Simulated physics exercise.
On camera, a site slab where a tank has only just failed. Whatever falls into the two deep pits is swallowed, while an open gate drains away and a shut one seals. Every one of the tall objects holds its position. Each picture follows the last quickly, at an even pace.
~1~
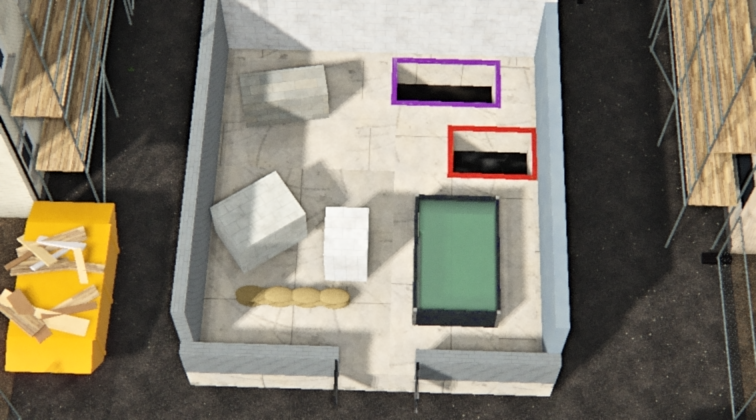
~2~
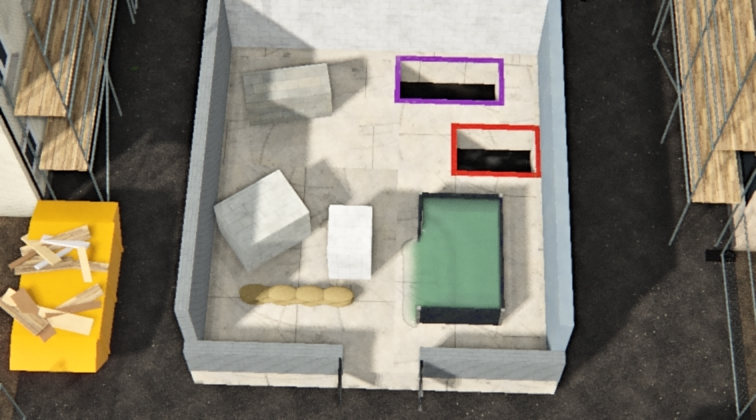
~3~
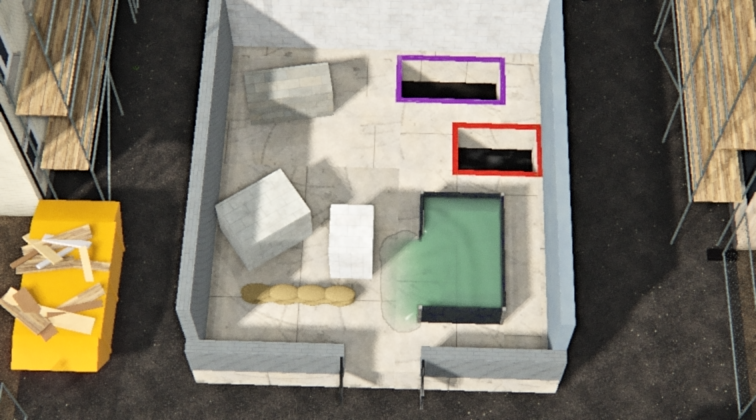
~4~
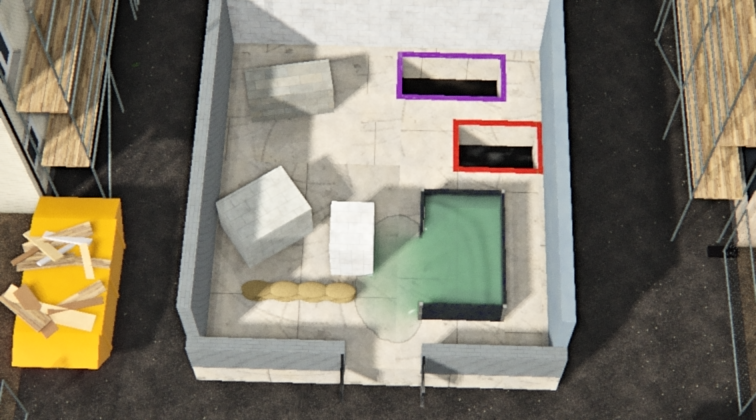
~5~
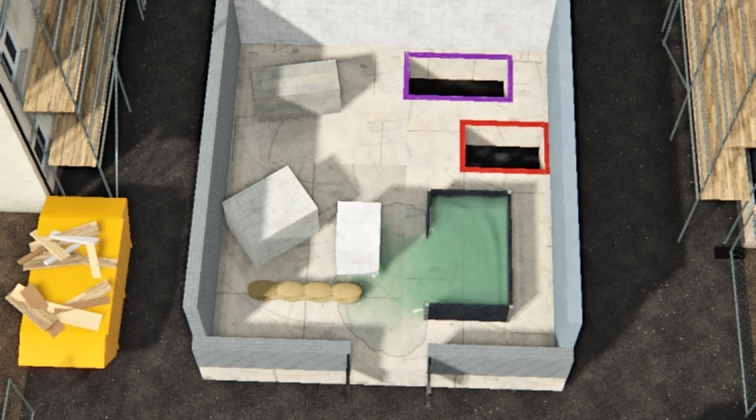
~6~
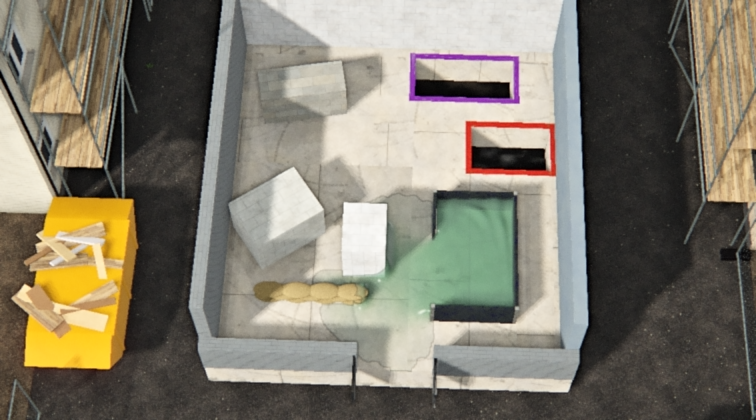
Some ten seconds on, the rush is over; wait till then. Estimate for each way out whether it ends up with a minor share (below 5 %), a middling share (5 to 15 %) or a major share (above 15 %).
The gate swallows beyond fifteen per cent, the purple pit swallows five to fifteen per cent, the red pit swallows below five per cent.
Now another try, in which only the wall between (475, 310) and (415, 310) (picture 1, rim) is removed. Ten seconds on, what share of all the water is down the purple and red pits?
Purple: 0 percent; red: 25 percent.
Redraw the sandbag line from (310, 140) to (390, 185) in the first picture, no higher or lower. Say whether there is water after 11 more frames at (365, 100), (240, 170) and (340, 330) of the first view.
Spared, spared, swamped.
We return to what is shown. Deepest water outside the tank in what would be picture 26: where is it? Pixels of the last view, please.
Around (238, 240).
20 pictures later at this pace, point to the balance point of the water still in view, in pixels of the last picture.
At roughly (370, 263).
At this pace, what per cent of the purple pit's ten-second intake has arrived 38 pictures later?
The figure is near 55 per cent.
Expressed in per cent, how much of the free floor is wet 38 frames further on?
Around 60 in a hundred.
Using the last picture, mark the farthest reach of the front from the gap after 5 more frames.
The farthest point of the front sits at (224, 290).
A moment on, water covers 25 % of the floor; the gate 1 %, the purple pit 0 %, the red pit 0 %.
Next, water covers 45 % of the floor; the gate 5 %, the purple pit 0 %, the red pit 0 %.
Then, water covers 50 % of the floor; the gate 12 %, the purple pit 3 %, the red pit 1 %.
Later, water covers 60 % of the floor; the gate 19 %, the purple pit 6 %, the red pit 2 %.
In the end, water covers 75 % of the floor; the gate 28 %, the purple pit 11 %, the red pit 3 %.
